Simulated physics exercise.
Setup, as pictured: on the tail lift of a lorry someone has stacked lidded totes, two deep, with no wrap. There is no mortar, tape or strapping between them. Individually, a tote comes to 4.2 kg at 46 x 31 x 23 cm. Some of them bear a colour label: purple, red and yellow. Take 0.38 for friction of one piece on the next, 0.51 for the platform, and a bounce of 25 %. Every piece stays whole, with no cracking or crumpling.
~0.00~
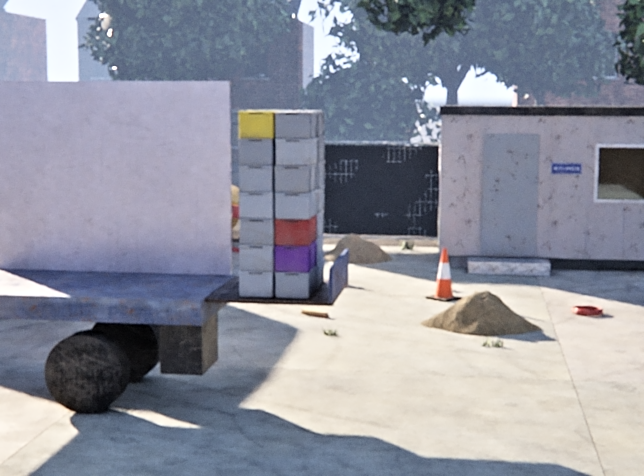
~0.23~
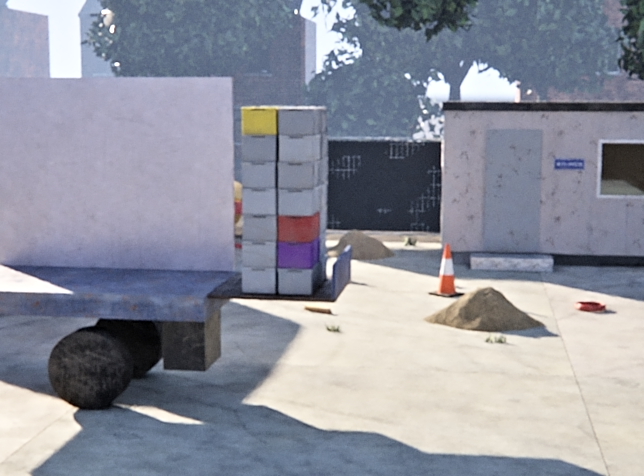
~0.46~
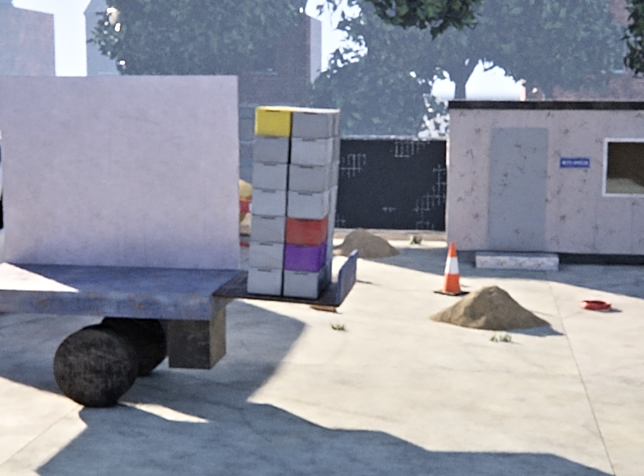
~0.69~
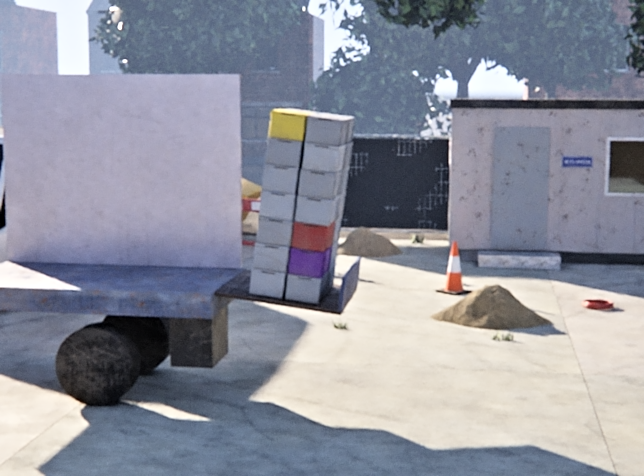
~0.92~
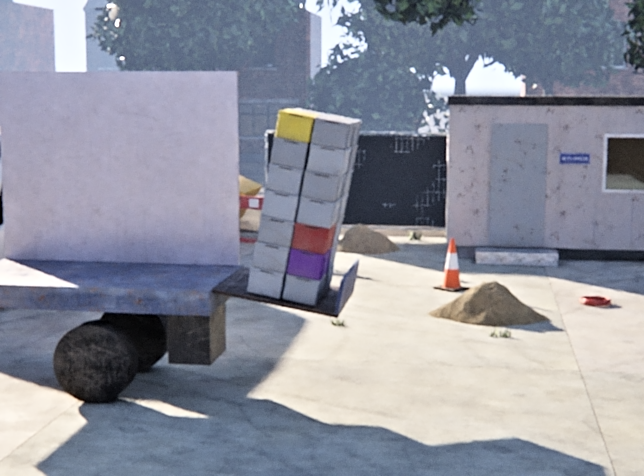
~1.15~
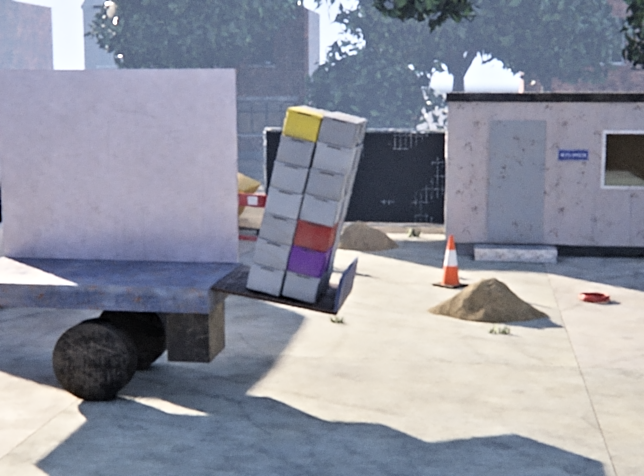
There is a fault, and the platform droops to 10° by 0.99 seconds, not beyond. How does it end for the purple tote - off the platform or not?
Safe.
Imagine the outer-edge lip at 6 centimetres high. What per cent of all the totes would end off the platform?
In that case 80 per cent.
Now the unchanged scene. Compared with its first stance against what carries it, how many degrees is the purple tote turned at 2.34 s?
About 25 degrees.
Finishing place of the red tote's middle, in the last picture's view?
Check around (365, 388) in the last image.
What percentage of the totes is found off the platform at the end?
Share: Approx. 65 %.
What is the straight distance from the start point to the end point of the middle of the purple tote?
Start and end lie near 30 cm apart.
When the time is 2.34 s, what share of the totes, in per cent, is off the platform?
By then, 65 per cent.
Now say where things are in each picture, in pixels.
In the first picture (pixels give the middle of a visible side; leans and shifts are taken against what carries them), platform's outer corner (330, 305) slope 0°; purple tote (292, 260); yellow tote (256, 125); red tote (291, 233); none has stirred.
Platform's outer corner (333, 301) slope 0°; purple tote (294, 256), in the second picture.
Platform's outer corner (338, 306) slope 3°; purple tote (301, 259), in the third picture.
Platform's outer corner (339, 314) slope 7°; purple tote (306, 264), in the fourth picture.
Platform's outer corner (336, 316) slope 10°; purple tote (305, 265), in the fifth picture.
Platform's outer corner (335, 314) slope 10°; purple tote (306, 262) 3° from how it stood; yellow tote (302, 126) 3° from how it stood; red tote (312, 237) 3° from how it stood; steepest lean 3°, the tote at (295, 152); movement in 27 of them, in the sixth picture.
After 1.78 s, slope 10°; 7 of the 28 totes off the platform; purple tote 26° from how it stood; red tote 26° from how it stood.
After 2.34 s, slope 10°; 18 of the 28 totes off the platform; purple tote 25° from how it stood; red tote on its side.
In the end (3.6 s), slope 10°; 18 of the 28 totes off the platform; purple tote 24° from how it stood; yellow tote 57° from how it stood, 1.67 m lower; red tote 10° from how it stood, 1.29 m lower. From the last view, middles, purple tote near (330, 261), yellow tote near (626, 403).
